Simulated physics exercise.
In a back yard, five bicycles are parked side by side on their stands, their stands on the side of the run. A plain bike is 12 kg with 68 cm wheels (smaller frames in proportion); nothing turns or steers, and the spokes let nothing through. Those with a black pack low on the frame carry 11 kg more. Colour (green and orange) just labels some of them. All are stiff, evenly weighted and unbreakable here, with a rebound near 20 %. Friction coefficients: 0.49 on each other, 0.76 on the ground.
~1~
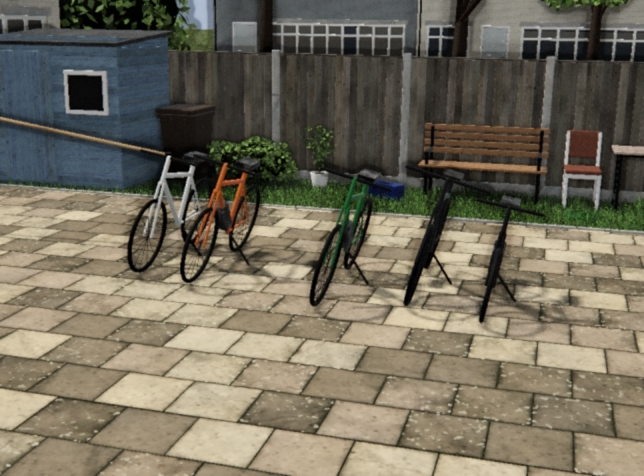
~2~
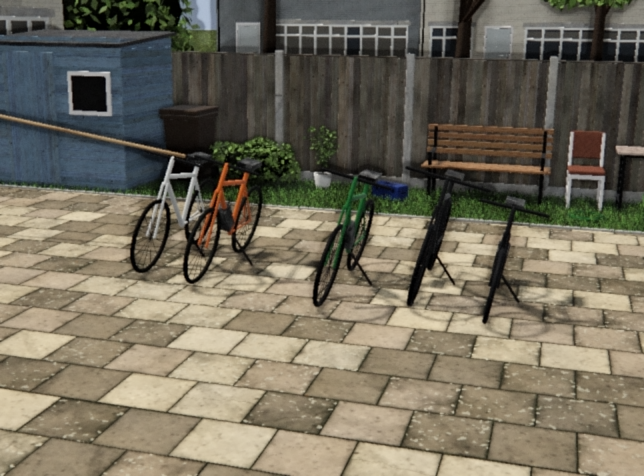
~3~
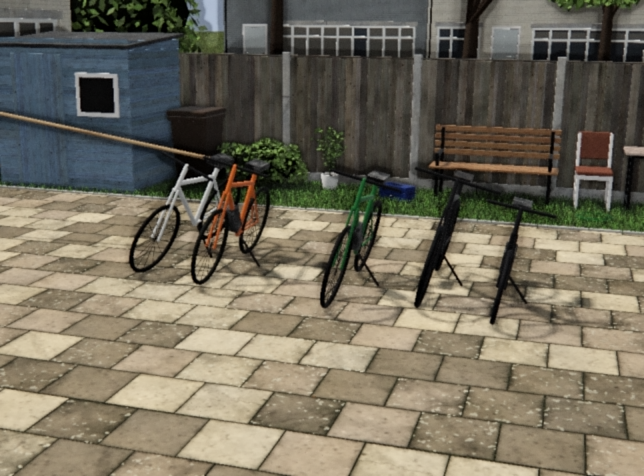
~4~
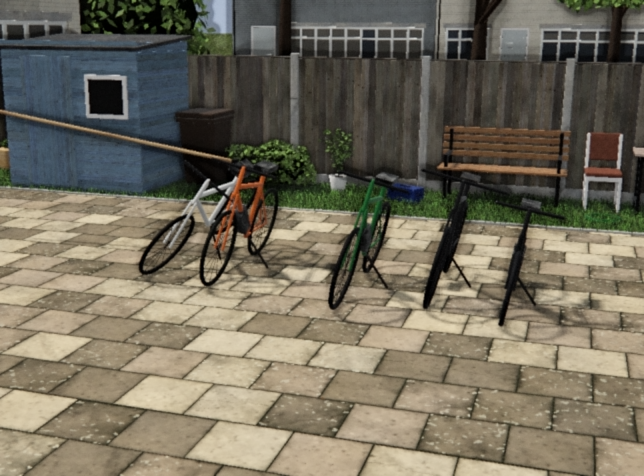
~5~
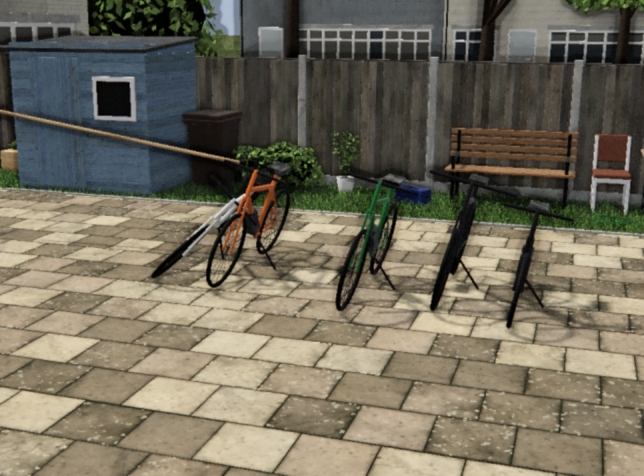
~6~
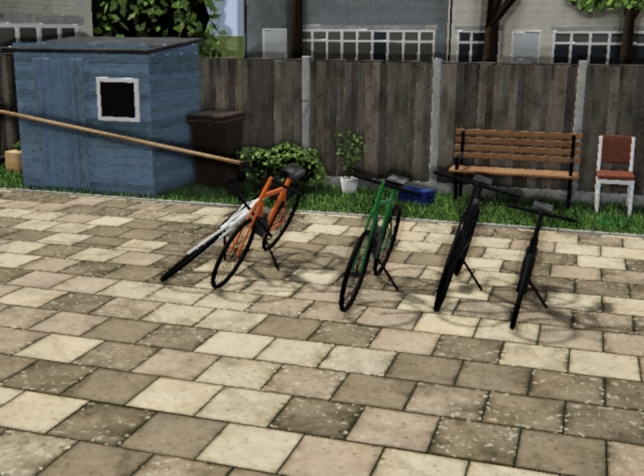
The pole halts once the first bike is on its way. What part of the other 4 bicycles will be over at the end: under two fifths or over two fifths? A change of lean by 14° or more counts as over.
Ending over: Fewer than two in five.
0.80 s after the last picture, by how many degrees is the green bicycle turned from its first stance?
Roughly 0°.
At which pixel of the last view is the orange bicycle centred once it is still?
At about (301, 251).
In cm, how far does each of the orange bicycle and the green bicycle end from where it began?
Orange 60, green 0.
Then, 0.46 s after the last picture, 1 of the 4 other bicycles over; orange bicycle leaning 52°.
Then, 0.80 s after the last picture, 1 of the 4 other bicycles over; orange bicycle leaning 68°.
At rest, 1 of the 4 other bicycles over; orange bicycle leaning 68°; green bicycle unmoved. That is 25 per cent. Three left standing. As the last picture would show them, middles, orange bicycle near (301, 251), green bicycle near (379, 233).
